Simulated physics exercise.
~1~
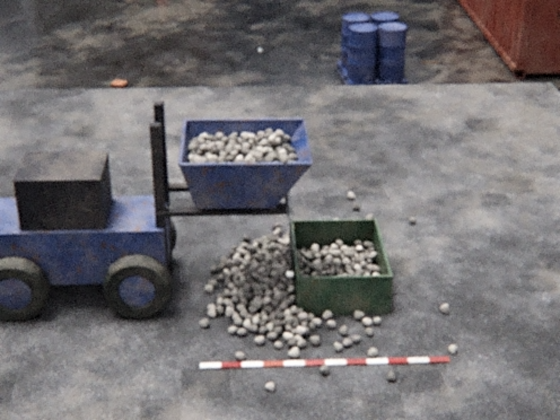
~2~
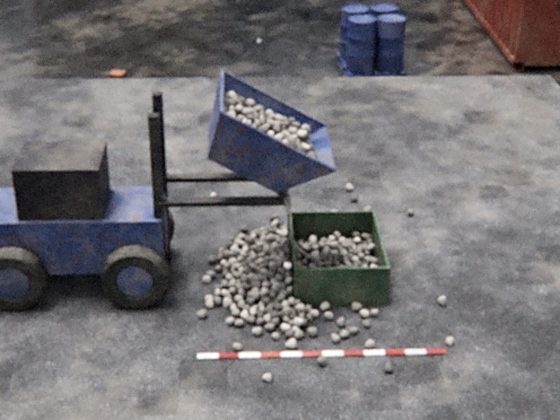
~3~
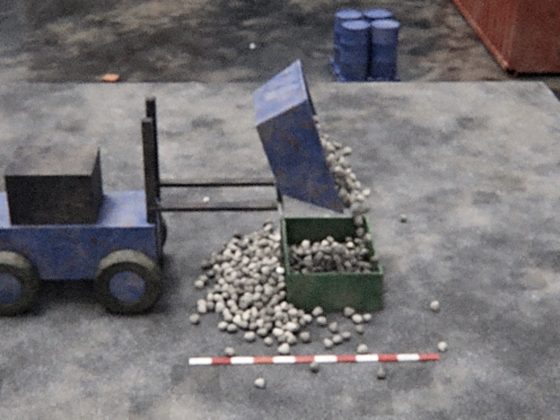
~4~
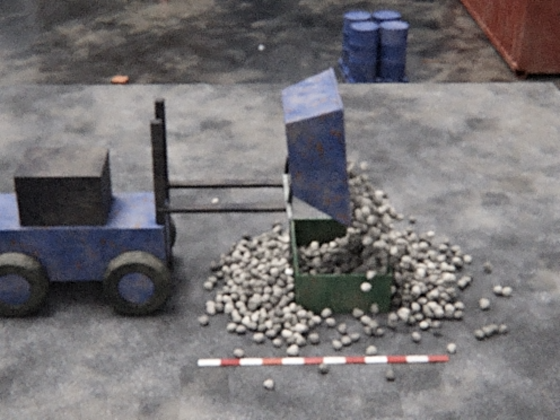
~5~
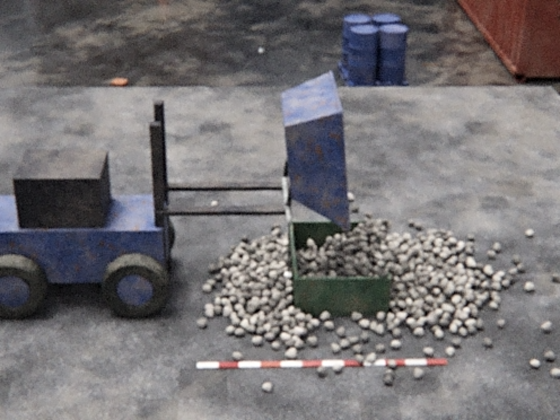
A blue forklift stands at the left of a grey yard, seen from the side and slightly above, holding up a blue skip full of pale cobbles. Below are a loose heap of stones and a partly filled green bin, with a red and white staff in front and blue barrels behind. The skip tips steadily to the right until it is nearly upright. Cobbles pour over its edge into the bin, then overflow and spread across the ground beyond. Finally the skip stays steeply tilted, with the bin heaped and stones scattered to the right edge.
